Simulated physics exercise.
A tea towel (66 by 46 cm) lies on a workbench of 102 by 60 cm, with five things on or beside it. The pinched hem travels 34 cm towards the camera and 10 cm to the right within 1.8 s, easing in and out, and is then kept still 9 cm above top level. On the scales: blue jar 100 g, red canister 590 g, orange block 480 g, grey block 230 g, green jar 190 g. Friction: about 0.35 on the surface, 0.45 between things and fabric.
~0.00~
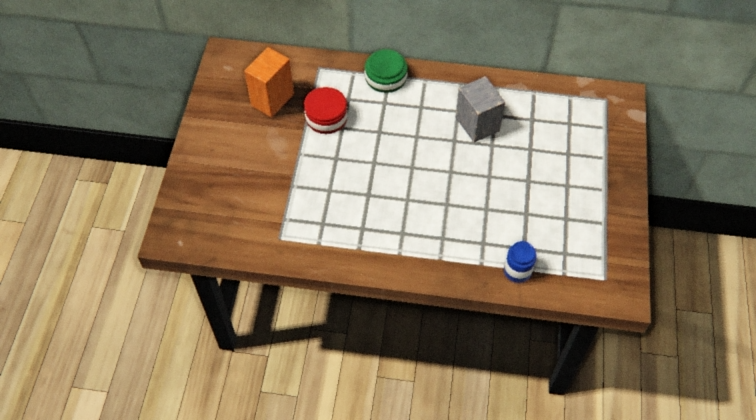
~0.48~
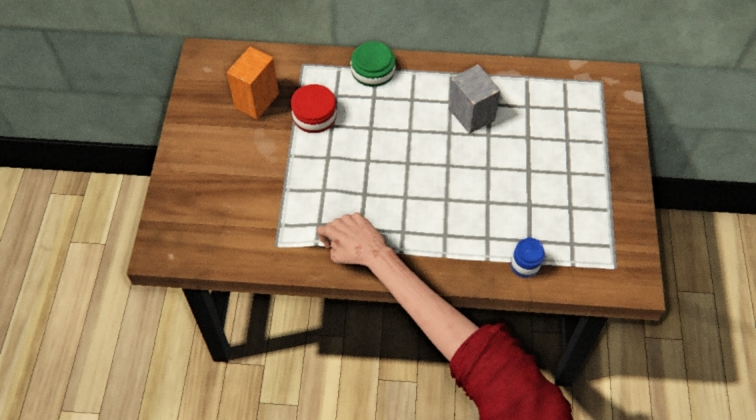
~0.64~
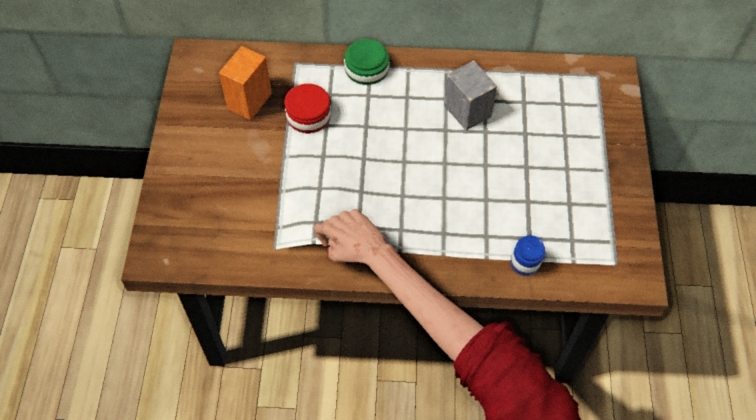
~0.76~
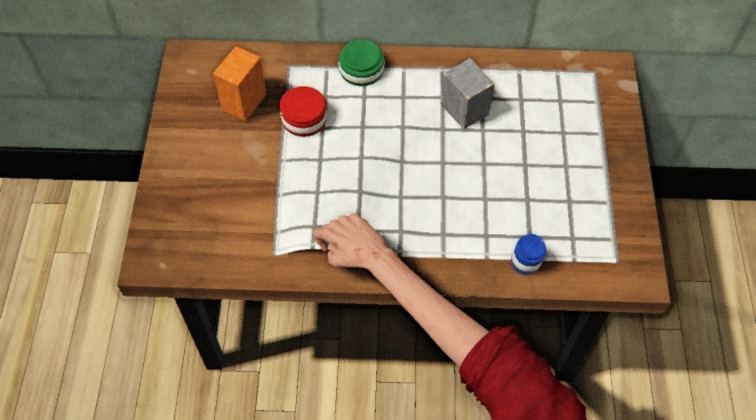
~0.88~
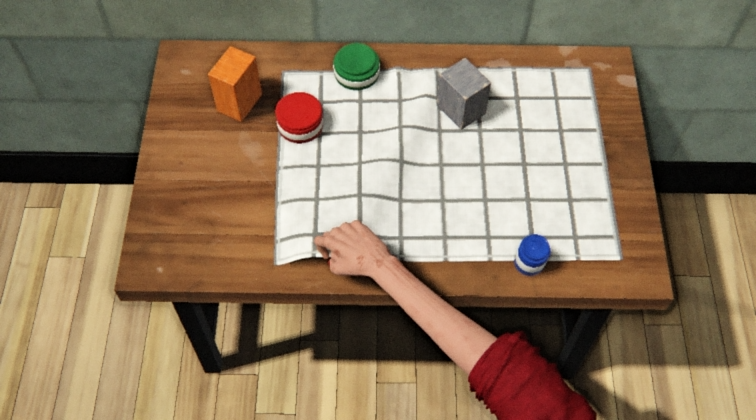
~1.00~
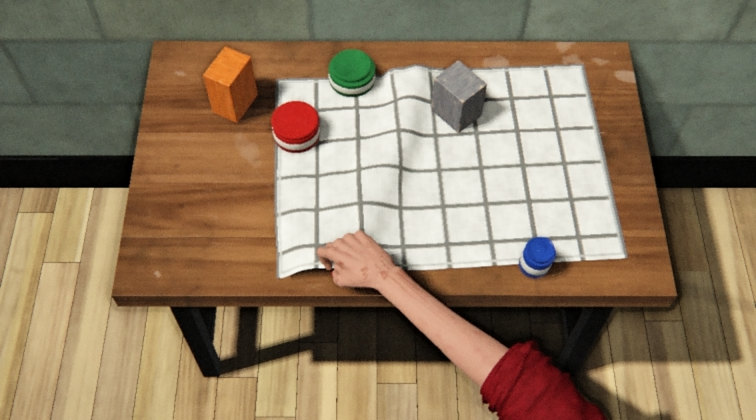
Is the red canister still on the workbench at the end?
Result: Red canister goes over the edge.
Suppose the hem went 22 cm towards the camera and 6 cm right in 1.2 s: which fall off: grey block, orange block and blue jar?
In that case: Grey block stays on, orange block stays on, blue jar goes over.
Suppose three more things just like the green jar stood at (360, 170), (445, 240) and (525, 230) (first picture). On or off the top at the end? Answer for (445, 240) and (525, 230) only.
In that order: Falls off, goes over.
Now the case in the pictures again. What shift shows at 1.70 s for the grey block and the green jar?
About: Grey block 20 cm, green jar 25 cm.
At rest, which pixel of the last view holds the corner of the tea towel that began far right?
Near (543, 137).
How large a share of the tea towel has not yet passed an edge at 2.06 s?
About 65 per cent.
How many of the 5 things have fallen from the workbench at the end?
2 of them.
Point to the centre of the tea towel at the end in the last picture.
Around (433, 286).
At 1.3 s, 95 % of the tea towel is still over the top; red canister 14 cm off its start, green jar 13 cm off its start, grey block 9 cm off its start.
At 1.7 s, 80 % of the tea towel is still over the top; red canister 27 cm off its start, green jar 24 cm off its start, grey block 18 cm off its start.
At 2.1 s, 65 % of the tea towel is still over the top; red canister 38 cm off its start at (312, 270), green jar 35 cm off its start at (357, 193), grey block 26 cm off its start at (439, 182).
At 2.4 s, 55 % of the tea towel is still over the top; red canister over the edge, green jar 41 cm off its start, grey block 30 cm off its start.
At 4.0 s, 55 % of the tea towel is still over the top; red canister over the edge, green jar 43 cm off its start at (351, 232), grey block 30 cm off its start at (440, 201), blue jar over the edge.
